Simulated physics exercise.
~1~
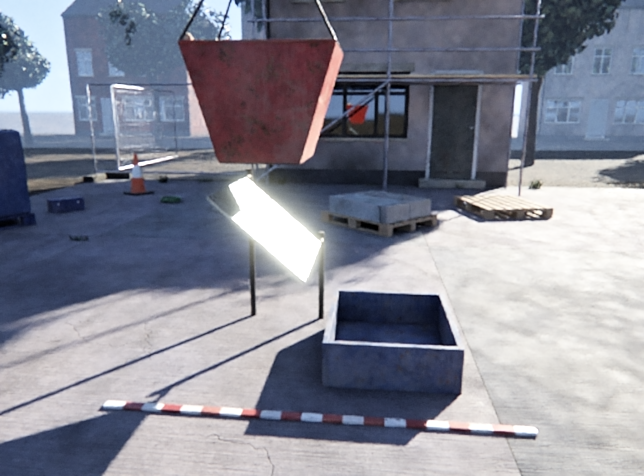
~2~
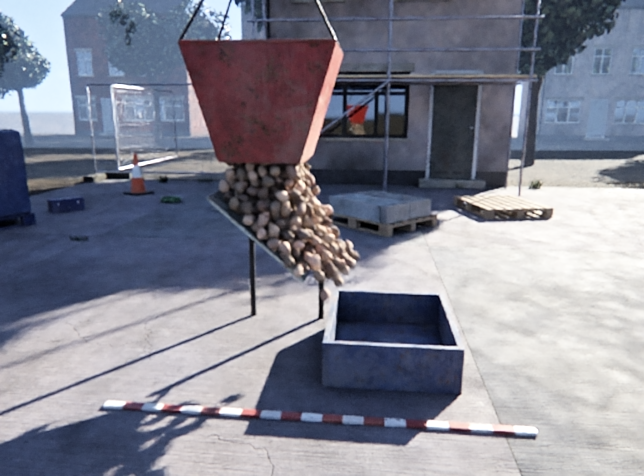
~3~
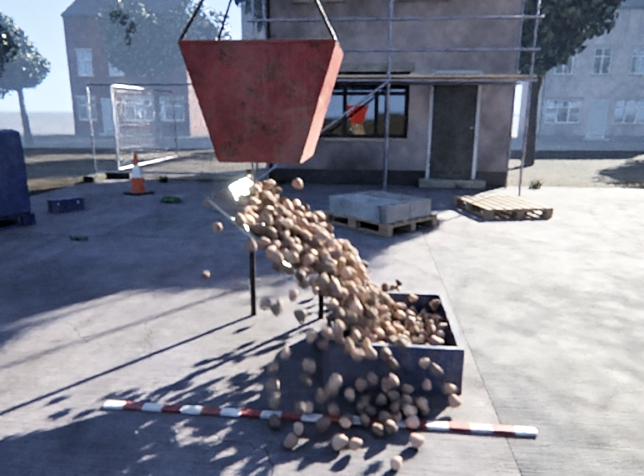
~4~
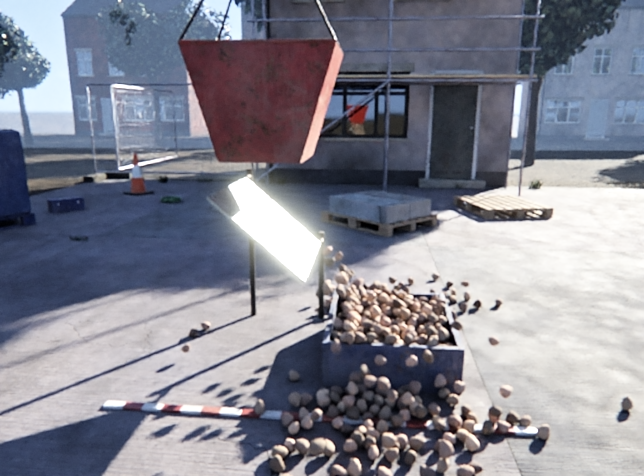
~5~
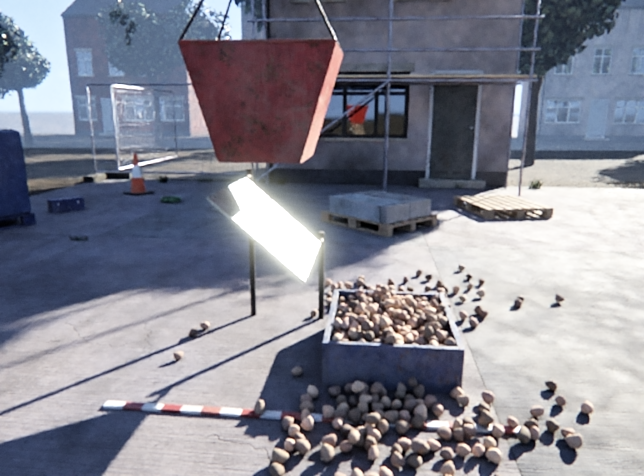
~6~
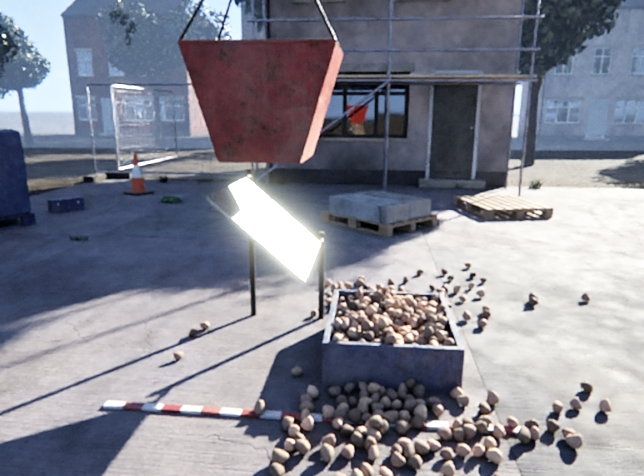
A sunlit concrete yard is seen from slightly above, with a scaffolded house, pallets and an orange cone behind. A red skip hangs still at upper left over a bright, sloping steel chute on thin legs, with an open grey bin below to the right and a red-and-white staff on the ground in front. Rounded, tan stones pour from the skip onto the chute. They slide down to the right, some dropping into the bin and others spilling in front. The skip and chute empty, and stones scatter rightward. Finally most lie heaped in the bin, the rest strewn around it.
